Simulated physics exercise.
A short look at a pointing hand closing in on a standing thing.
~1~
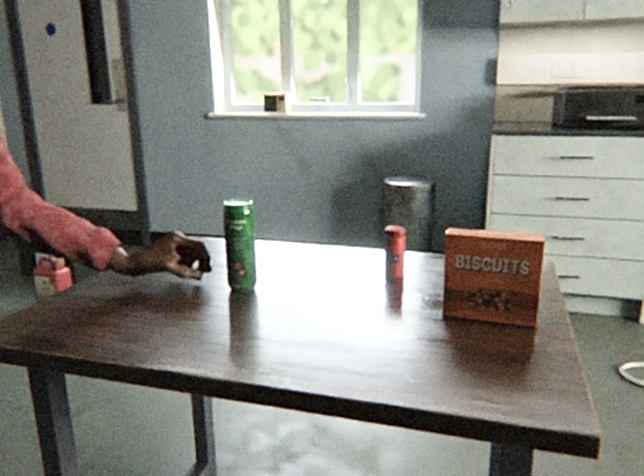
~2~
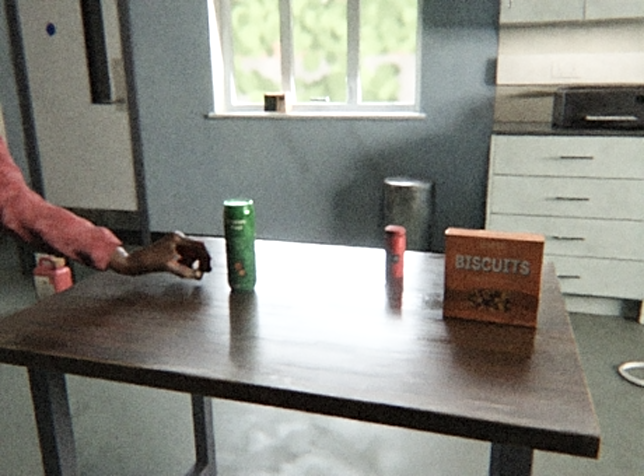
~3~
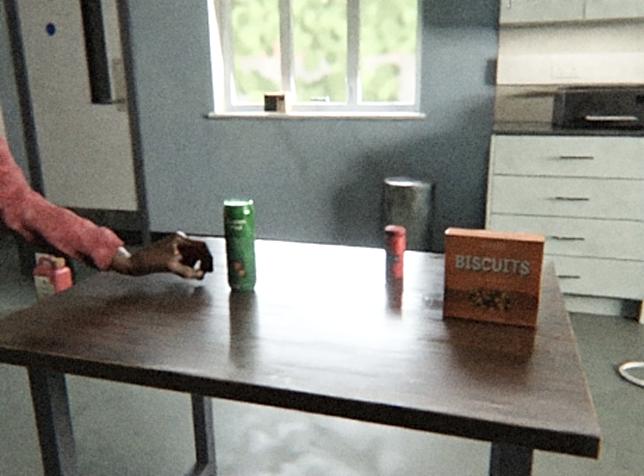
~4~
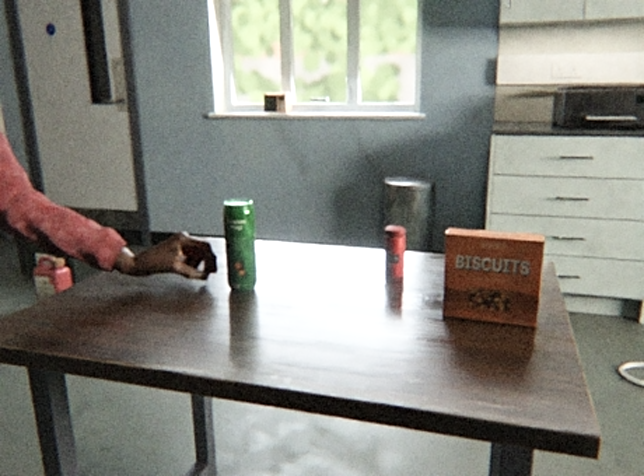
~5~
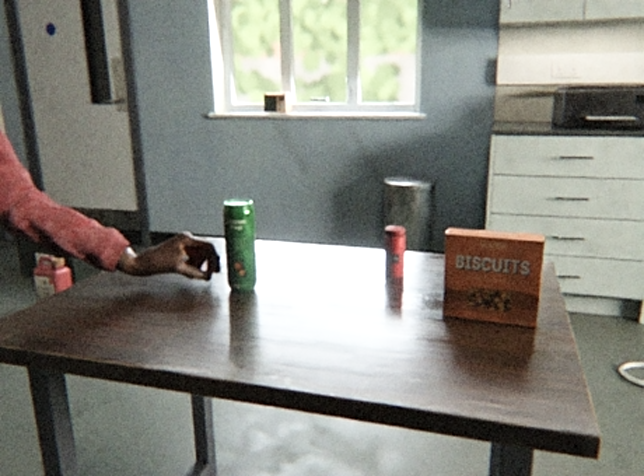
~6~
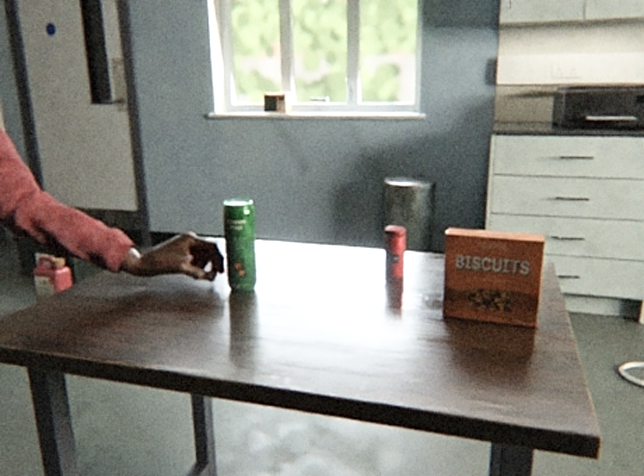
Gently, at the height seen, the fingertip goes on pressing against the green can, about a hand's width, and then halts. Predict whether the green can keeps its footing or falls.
It keeps its footing.
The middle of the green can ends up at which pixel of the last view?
Near pixel (302, 251).
Then, 0.40 s after the last picture, green can slid a little near (254, 247).
Then, 0.80 s after the last picture, green can slid about its own width near (277, 249).
Then, 1.10 s after the last picture, green can slid well along near (294, 250).
At rest, moved from the start, green can. Seen from the same camera at the end, green can near (302, 251).
